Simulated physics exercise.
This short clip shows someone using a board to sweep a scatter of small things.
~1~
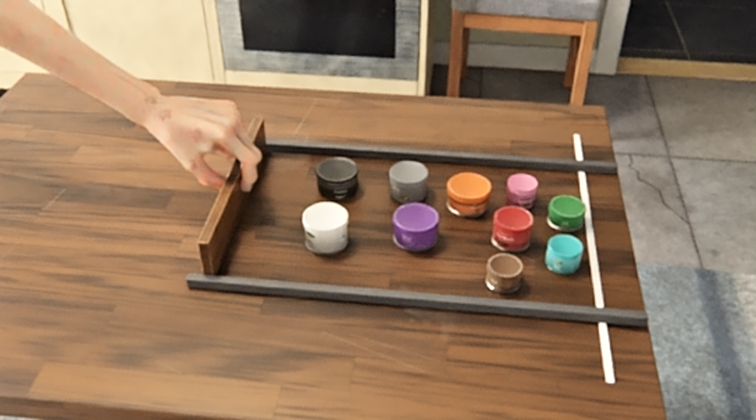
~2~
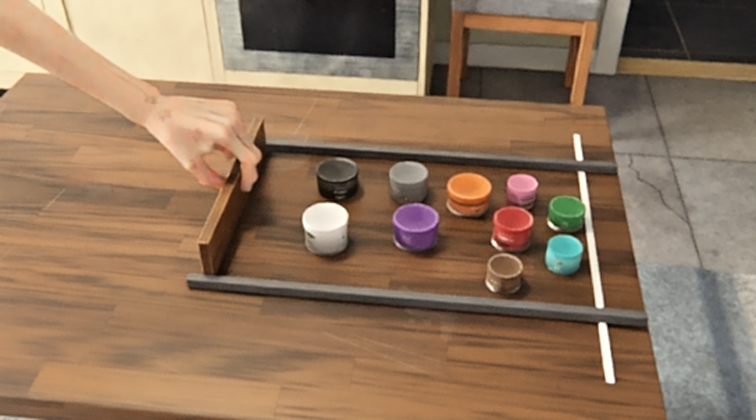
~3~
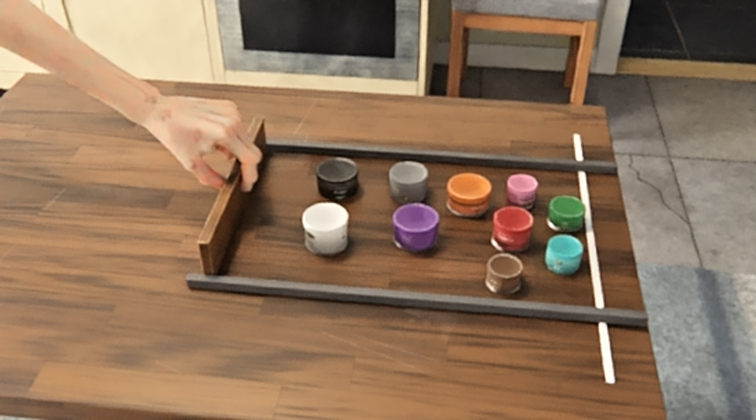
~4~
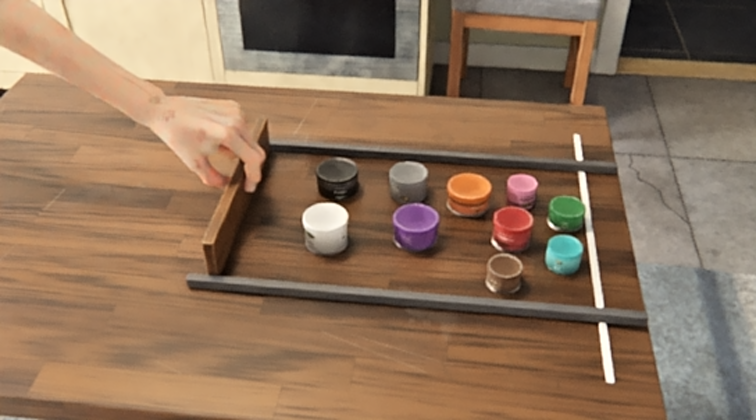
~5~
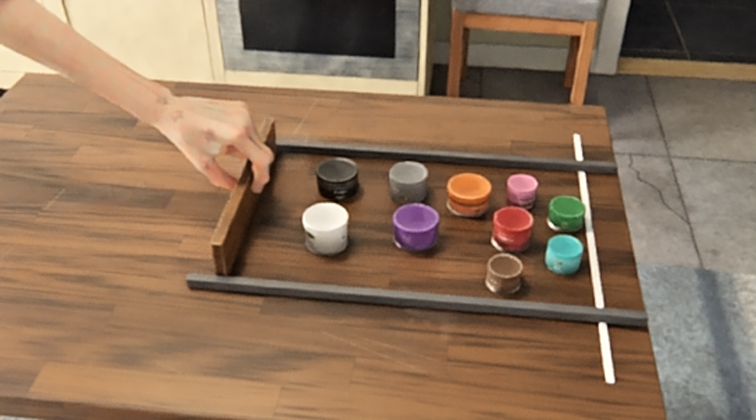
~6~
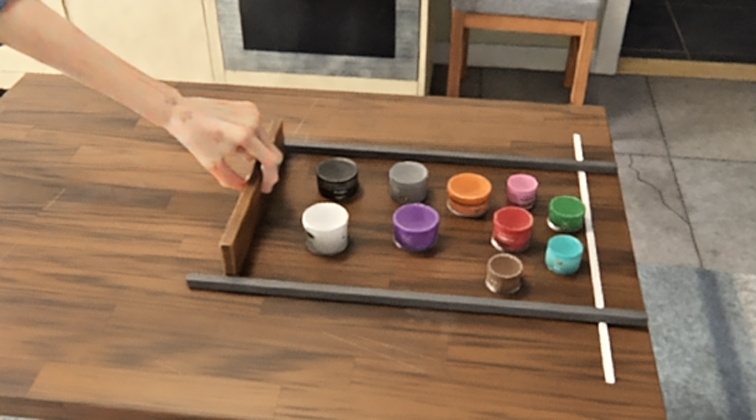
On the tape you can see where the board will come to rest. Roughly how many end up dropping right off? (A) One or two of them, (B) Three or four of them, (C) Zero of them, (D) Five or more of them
D.
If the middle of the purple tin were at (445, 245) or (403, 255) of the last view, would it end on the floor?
In turn it goes down, then holds its place.
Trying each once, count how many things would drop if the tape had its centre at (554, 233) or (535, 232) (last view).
It would be 1 and 0.
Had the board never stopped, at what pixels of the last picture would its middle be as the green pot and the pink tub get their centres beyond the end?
The middle is at (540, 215) when it's the green pot, and at (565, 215) when it's the pink tub.
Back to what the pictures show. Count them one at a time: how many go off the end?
6.
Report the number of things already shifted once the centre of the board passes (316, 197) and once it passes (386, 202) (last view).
Answer - first 2, then 5.
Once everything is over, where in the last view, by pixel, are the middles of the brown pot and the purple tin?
The first sits around (619, 295), while the other sits around (616, 235).
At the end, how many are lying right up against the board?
4.
Early on, none off yet; green pot at rest near (566, 214); turquoise tub at rest near (564, 255); pink tub at rest near (522, 192).
Finally, the number that fall off is five or more; lost, grey tub, orange tin, red tin, pink tub, turquoise tub and green pot.
